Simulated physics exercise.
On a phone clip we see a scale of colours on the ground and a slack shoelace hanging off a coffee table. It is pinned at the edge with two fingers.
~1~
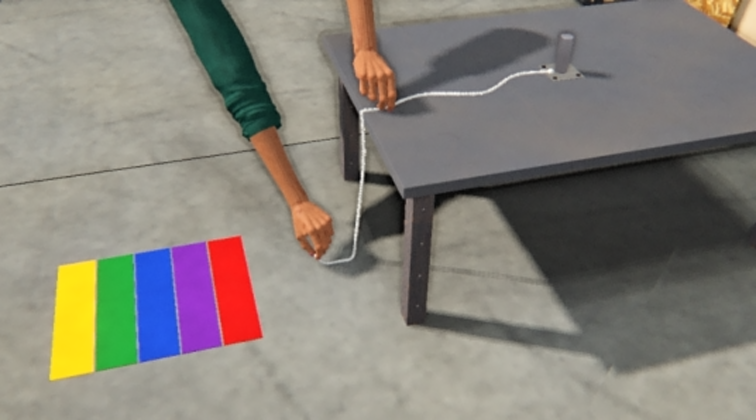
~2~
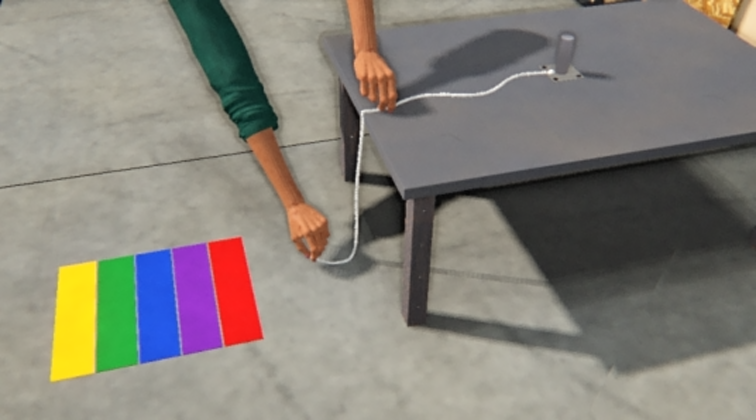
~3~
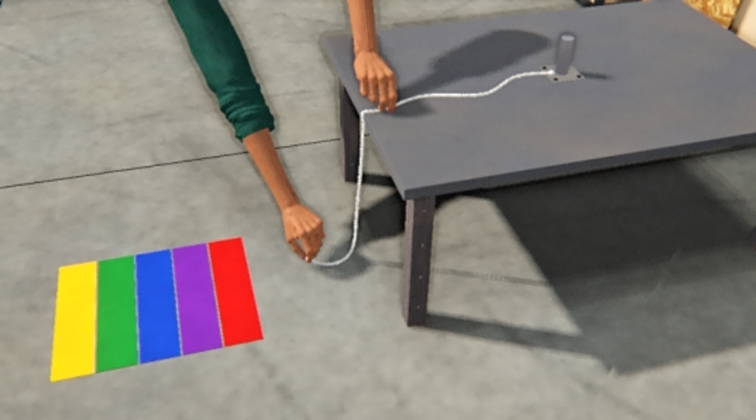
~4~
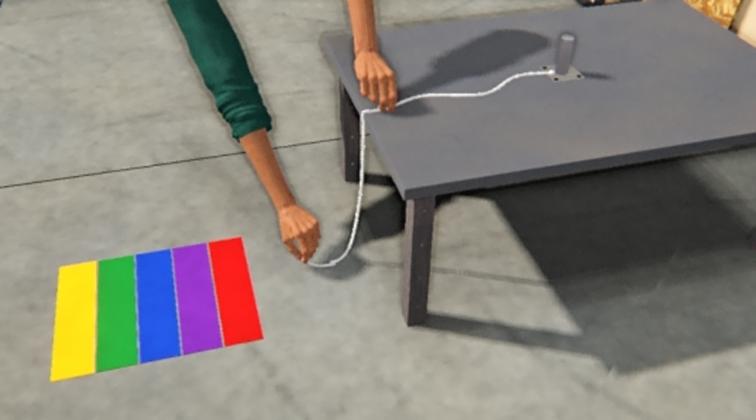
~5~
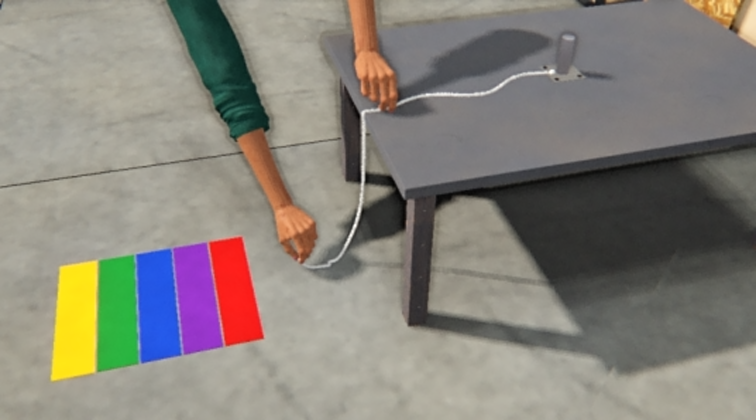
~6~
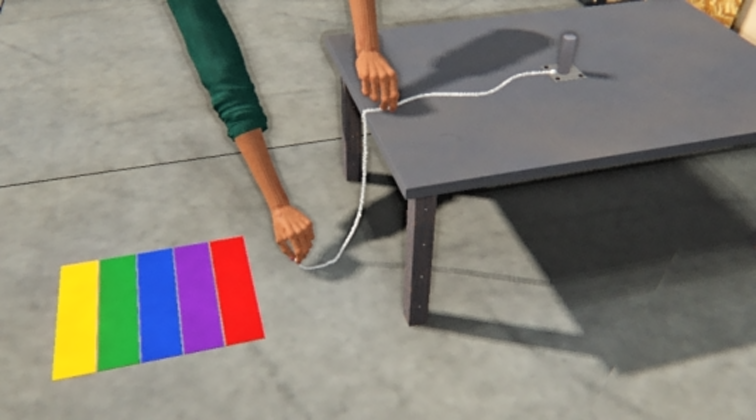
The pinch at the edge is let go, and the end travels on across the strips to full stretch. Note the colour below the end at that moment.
Colour below: Purple.
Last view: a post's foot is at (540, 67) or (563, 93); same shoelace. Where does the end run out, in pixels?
You'd get somewhere near (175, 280), and then near (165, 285).
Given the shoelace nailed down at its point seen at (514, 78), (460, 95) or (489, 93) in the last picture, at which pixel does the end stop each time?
Going through the three tries, you get (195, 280), (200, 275) and (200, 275).
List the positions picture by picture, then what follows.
In the first picture, end (316, 255); red (240, 321); purple (199, 329); blue (159, 337); green (116, 345); yellow (73, 353).
In the second picture, end (312, 257); shoelace through (522, 75) (476, 95) (404, 101) (362, 137) (357, 199) (354, 250).
In the third picture, end (307, 258).
In the fourth picture, end (303, 259); shoelace through (523, 75) (476, 95) (404, 101) (363, 137) (360, 199) (347, 251).
In the fifth picture, end (299, 259).
In the sixth picture, end (296, 259); shoelace through (524, 75) (478, 95) (406, 101) (365, 137) (363, 198) (342, 249).
A little later, end near (252, 267); short of the strips.
Next, end near (215, 274); over red.
When it is tight, end near (193, 278); over purple. The purple one.
